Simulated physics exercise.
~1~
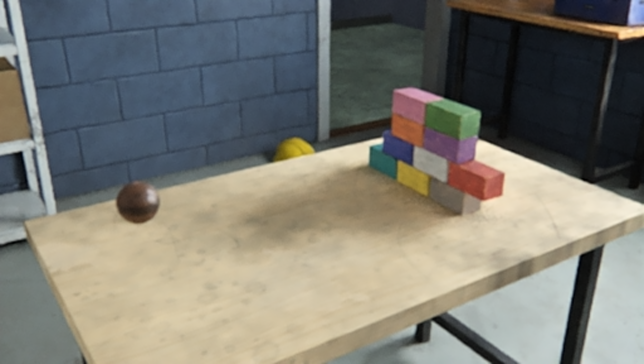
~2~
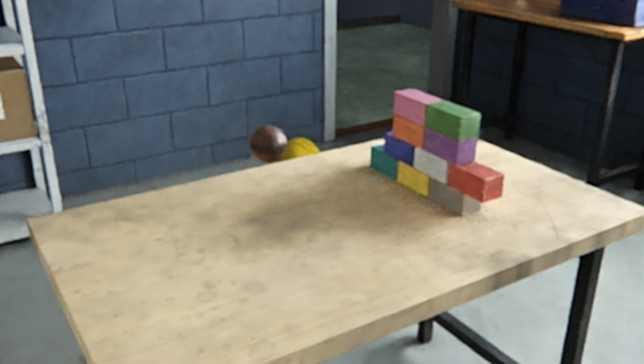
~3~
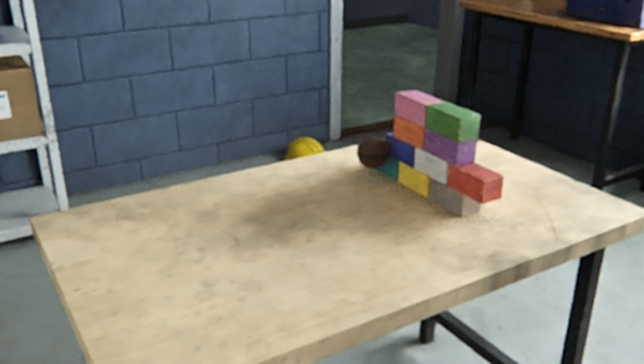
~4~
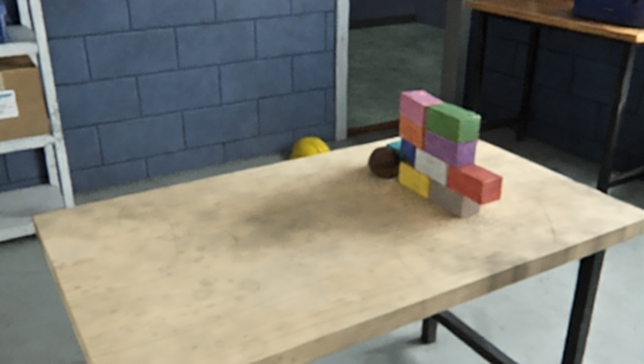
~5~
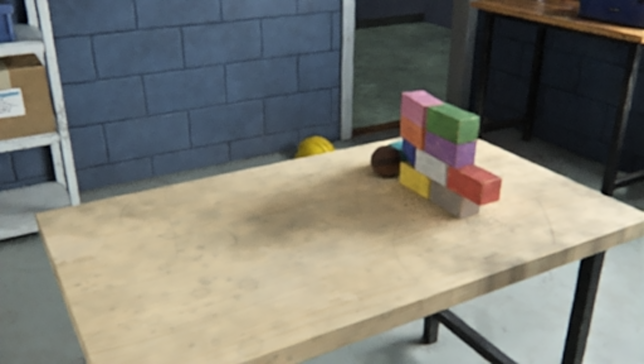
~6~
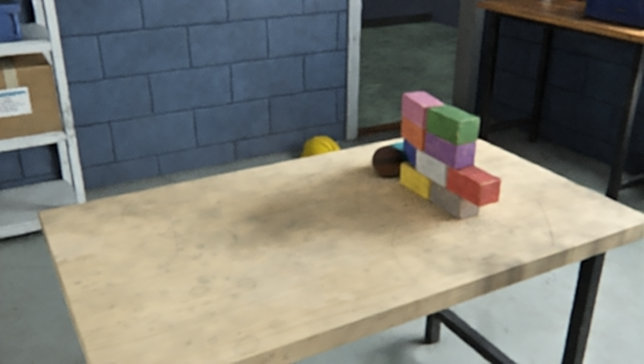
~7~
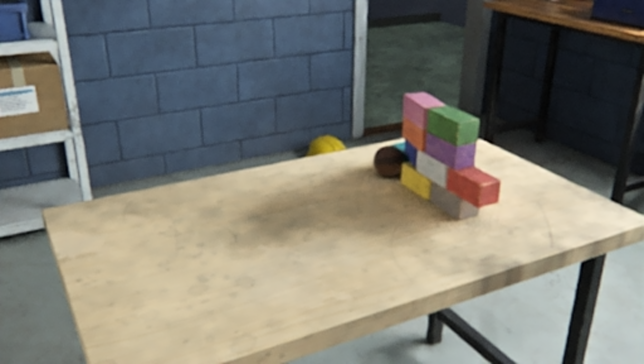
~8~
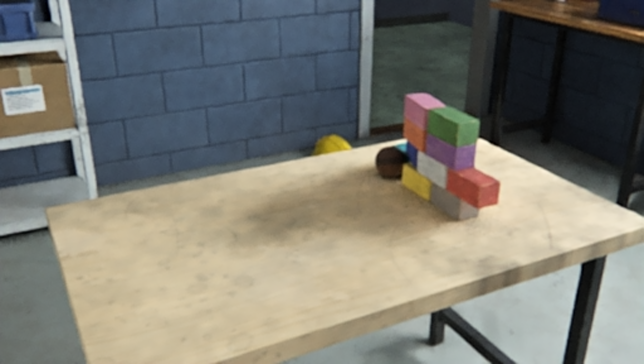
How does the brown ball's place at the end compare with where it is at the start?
At the start the brown ball is over toward the left side of the table, well away from the blocks. At the end it rests farther right, close against the left side of the stack.
In a room with blue block walls, a wooden table is seen from slightly above as the view drifts gently sideways. A stack of coloured blocks stands toward the right, with pink and green on top and turquoise, yellow and grey at the bottom, while a yellow ball lies beyond the table. A brown ball flies from the left across to the stack's left side. It meets the turquoise block, which shifts, and the blue block moves slightly too. The stack stays standing, with the brown ball resting beside it.
